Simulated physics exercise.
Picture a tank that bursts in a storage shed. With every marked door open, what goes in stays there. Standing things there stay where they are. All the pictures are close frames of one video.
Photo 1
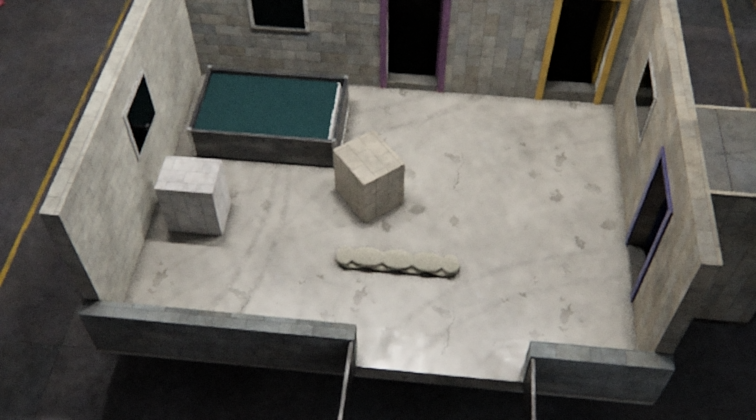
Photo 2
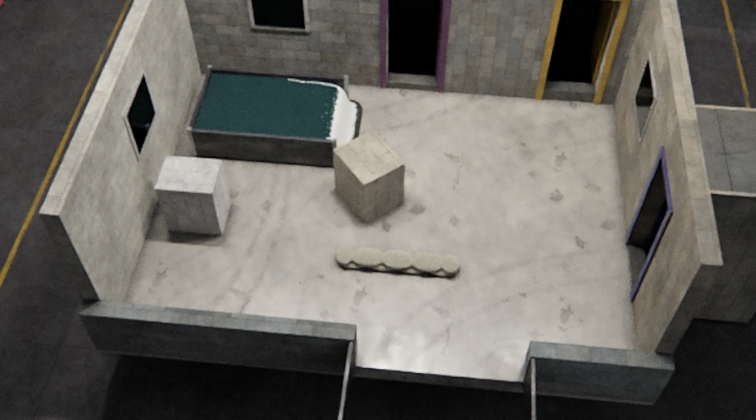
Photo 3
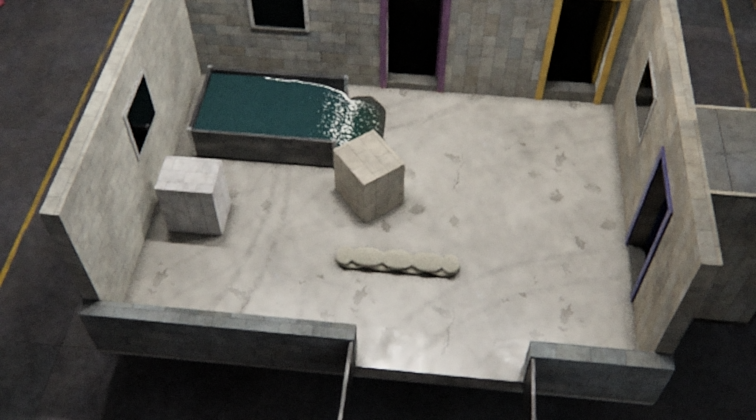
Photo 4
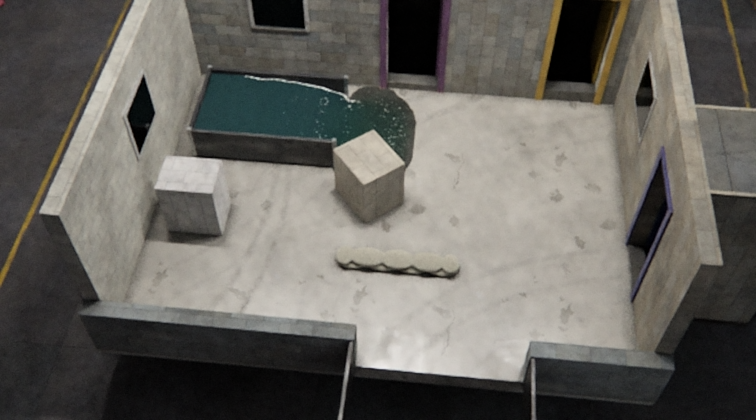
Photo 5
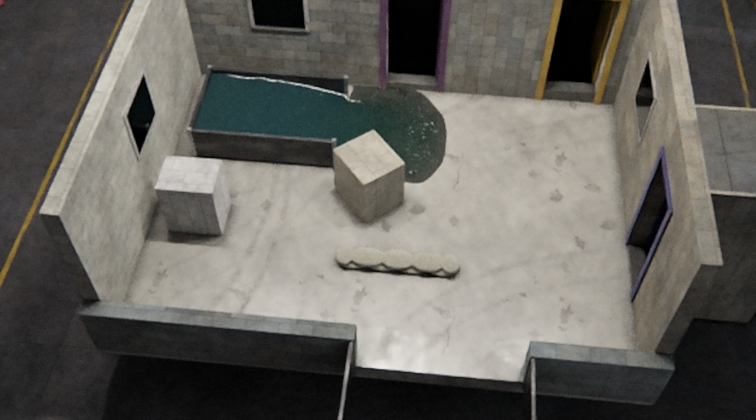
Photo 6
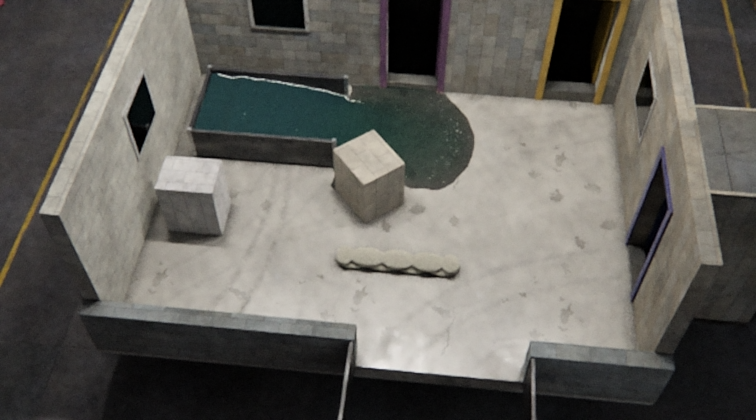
Dark green water poured out of the right end of a tank in the back left corner of a roofless room, then spread behind a pale block and across the floor in a widening, rounded puddle.
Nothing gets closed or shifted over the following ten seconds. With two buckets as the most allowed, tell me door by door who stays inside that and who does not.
Here it is: The purple door stays inside it; the yellow door stays inside it; the blue door does not.
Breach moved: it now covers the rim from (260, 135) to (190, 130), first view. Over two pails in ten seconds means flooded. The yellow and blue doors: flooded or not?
Taking them in turn, the yellow door comes in low, then the blue door comes in low.
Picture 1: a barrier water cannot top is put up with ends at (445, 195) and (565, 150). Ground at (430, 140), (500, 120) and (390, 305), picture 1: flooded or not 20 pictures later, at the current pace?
Taking them in order, I'd say soaked, soaked and parched.
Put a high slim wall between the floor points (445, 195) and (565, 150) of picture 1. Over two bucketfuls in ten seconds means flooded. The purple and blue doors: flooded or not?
Purple: Within bounds. Blue: Within bounds.
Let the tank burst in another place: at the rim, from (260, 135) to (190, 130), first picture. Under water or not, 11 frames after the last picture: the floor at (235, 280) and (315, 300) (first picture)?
Respectively: Drenched and drenched.
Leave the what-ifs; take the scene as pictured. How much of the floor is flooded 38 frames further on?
It comes to roughly 60 in a hundred.
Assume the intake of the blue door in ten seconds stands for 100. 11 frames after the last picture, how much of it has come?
Share by then: About 0 in a hundred.
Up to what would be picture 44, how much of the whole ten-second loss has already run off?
Something close to 20 percent by that point.
A moment on, water covers 25 % of the floor; the purple door wet at the sill, nothing in, the yellow door not reached, the blue door not reached.
Next, water covers 40 % of the floor; the purple door wet at the sill, nothing in, the yellow door wet at the sill, nothing in, the blue door not reached.
Then, water covers 50 % of the floor; the purple door wet at the sill, nothing in, the yellow door wet at the sill, nothing in, the blue door under two buckets in.
Later, water covers 60 % of the floor; the purple door wet at the sill, nothing in, the yellow door wet at the sill, nothing in, the blue door over two buckets in.
In the end, water covers 85 % of the floor; the purple door wet at the sill, nothing in, the yellow door wet at the sill, nothing in, the blue door over two buckets in.
